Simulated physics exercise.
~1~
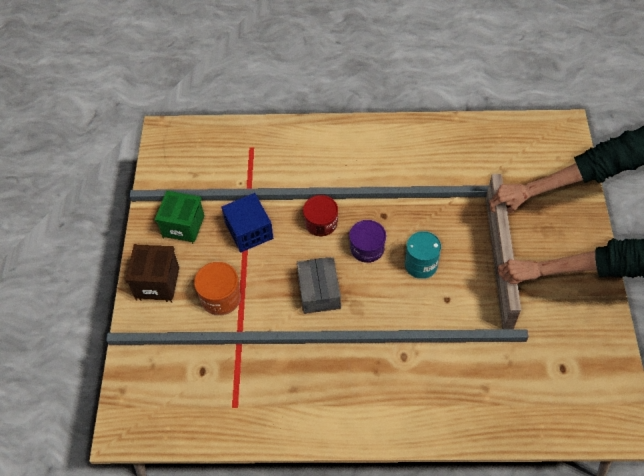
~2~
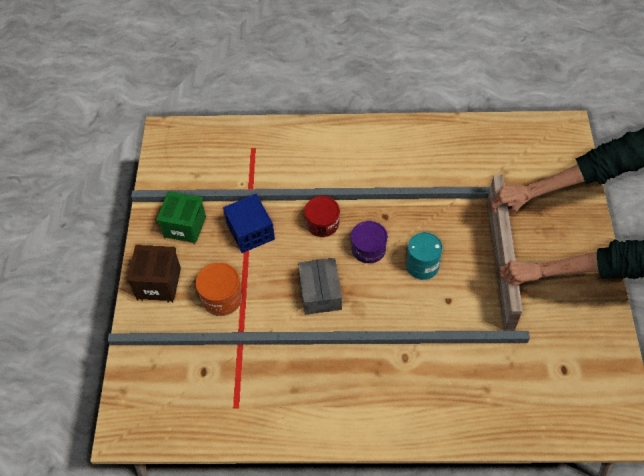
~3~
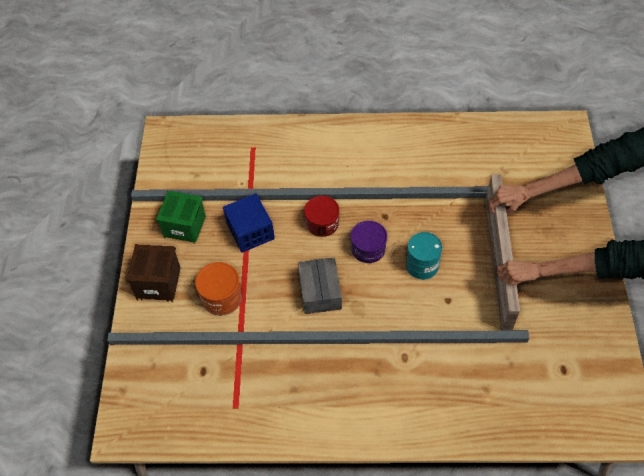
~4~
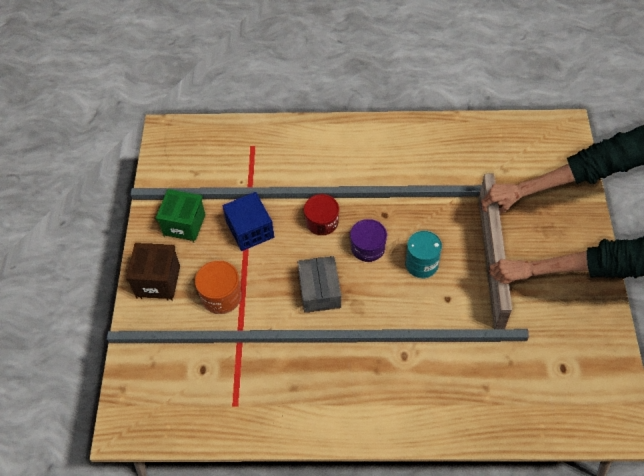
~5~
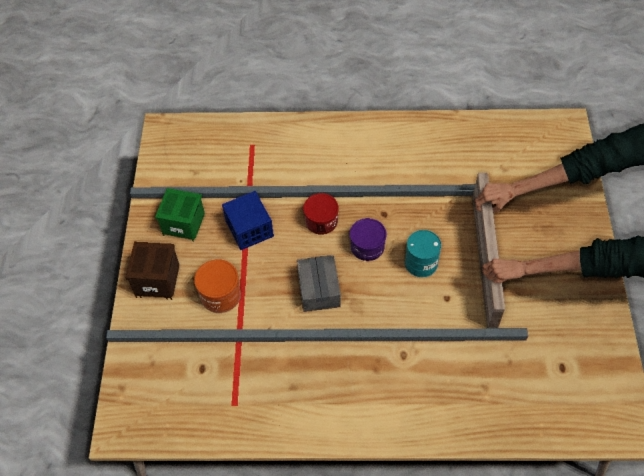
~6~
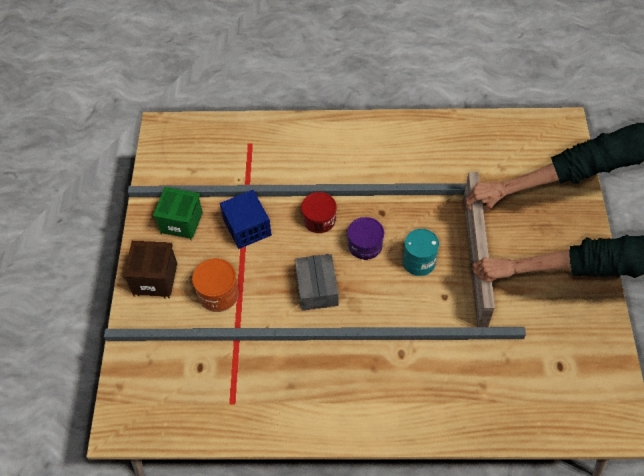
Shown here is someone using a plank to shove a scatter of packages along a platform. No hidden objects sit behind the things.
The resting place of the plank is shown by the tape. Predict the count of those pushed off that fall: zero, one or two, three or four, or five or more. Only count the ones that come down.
Lost: Nothing.
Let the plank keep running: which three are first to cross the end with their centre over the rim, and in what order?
Green tote, brown tote, orange pail.
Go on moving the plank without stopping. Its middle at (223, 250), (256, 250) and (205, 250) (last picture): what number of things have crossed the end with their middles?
0, 0 and 1.
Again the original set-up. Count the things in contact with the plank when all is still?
That makes 4.
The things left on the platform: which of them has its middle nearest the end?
Answer: The brown tote.
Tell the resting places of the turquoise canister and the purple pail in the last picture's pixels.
Turquoise canister at about (224, 260), purple pail at about (225, 233).
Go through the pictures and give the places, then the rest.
Brown tote (154, 274); green tote (181, 217); orange pail (219, 289); plank (502, 250); tape (244, 265), in the first picture.
Green tote (182, 218); red pail (322, 217), in the second picture.
Orange pail (220, 289); plank (501, 251), in the third picture.
Brown tote (155, 272); turquoise canister (423, 255), in the fourth picture.
Green tote (181, 215); blue crate (248, 221), in the fifth picture.
Brown tote (152, 270); green tote (179, 214); orange pail (216, 286); plank (478, 248); tape (242, 261), in the sixth picture.
Early on, none off yet; brown tote at rest near (152, 270); green tote at rest near (179, 214); orange pail at rest near (216, 286).
Finally, the number that fall off is zero.
